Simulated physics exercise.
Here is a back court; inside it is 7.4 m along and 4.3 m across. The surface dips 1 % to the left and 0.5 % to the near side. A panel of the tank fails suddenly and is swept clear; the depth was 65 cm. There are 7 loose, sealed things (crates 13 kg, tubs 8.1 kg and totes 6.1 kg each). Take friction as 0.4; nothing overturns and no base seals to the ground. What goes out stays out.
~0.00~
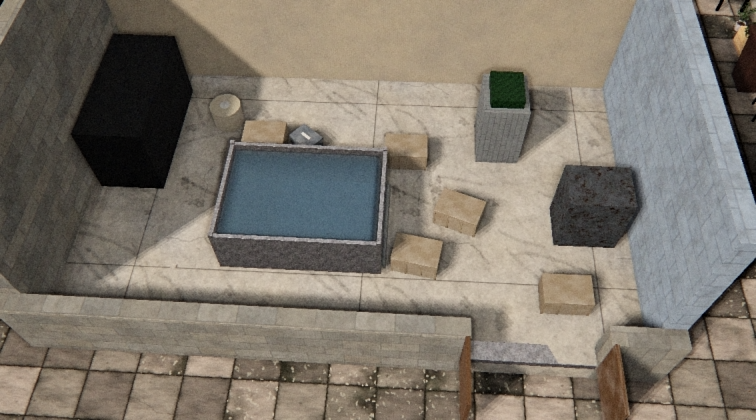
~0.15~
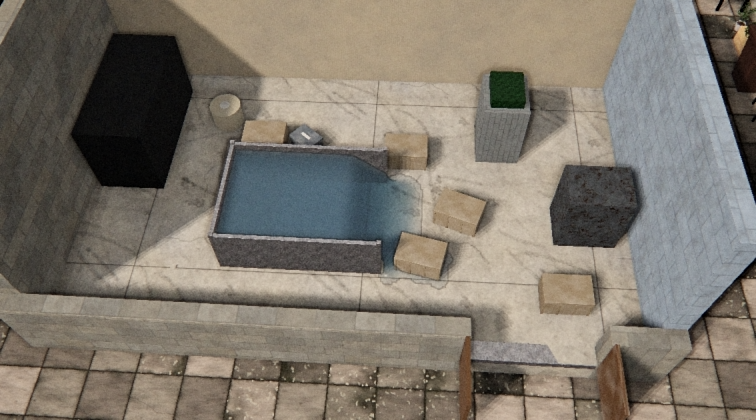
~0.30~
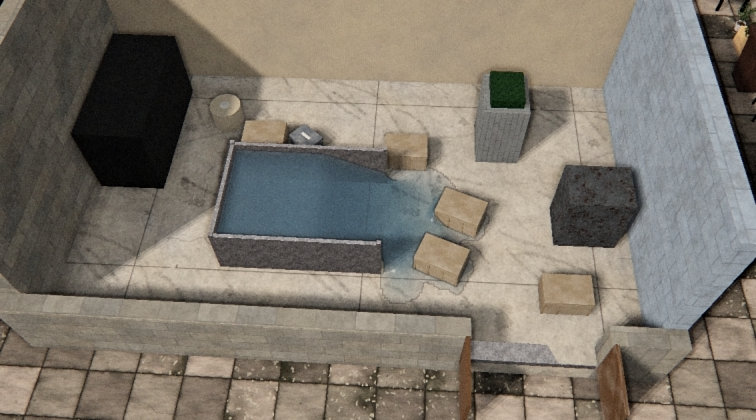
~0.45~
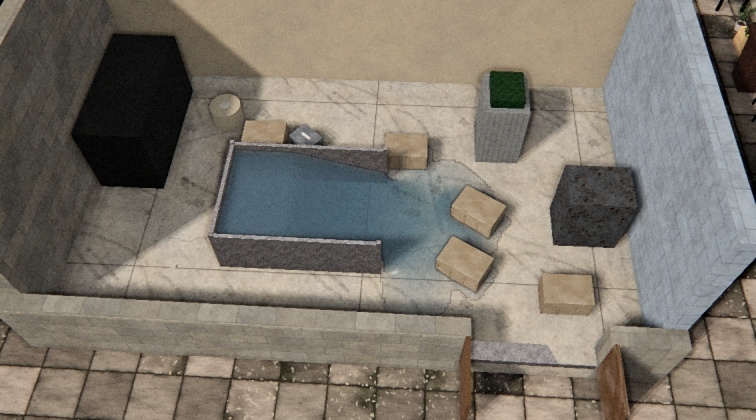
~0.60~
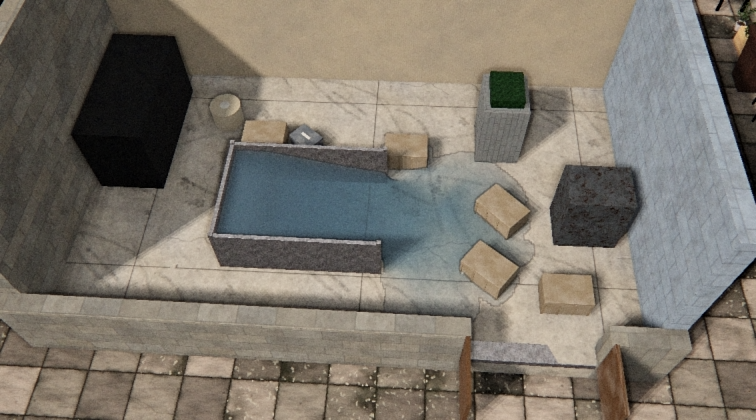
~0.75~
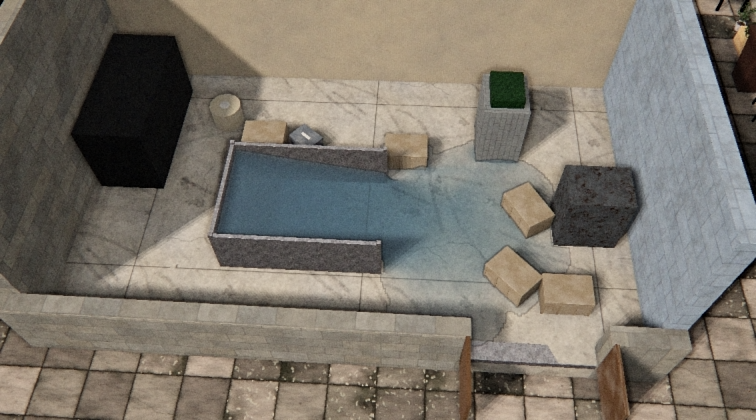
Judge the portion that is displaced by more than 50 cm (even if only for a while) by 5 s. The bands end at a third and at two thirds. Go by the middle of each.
That comes to between one and two thirds.
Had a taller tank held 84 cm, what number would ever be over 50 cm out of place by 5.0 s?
In that case 5 of them.
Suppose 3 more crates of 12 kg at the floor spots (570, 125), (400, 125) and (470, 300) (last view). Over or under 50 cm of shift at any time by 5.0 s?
In turn: Over, more, more.
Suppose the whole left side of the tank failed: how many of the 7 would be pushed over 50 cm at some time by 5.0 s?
Then 2.
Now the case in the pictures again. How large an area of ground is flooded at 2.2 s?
Some 15 m2.
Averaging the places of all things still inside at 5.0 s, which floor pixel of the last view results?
Near (373, 168).
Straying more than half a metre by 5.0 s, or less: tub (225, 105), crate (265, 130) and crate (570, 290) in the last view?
In turn: Under, less, more.
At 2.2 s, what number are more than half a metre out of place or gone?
I count 3.
After 1.1 s 2 of 7 are over 50 cm from their spots; 0 afloat.
After 2.2 s 3 of 7 are over 50 cm from their spots; 3 afloat.
After 3.5 s 2 of 7 are over 50 cm from their spots; 2 afloat.
After 5.0 s 3 of 7 are over 50 cm from their spots, and 3 have been at some point; 2 afloat.
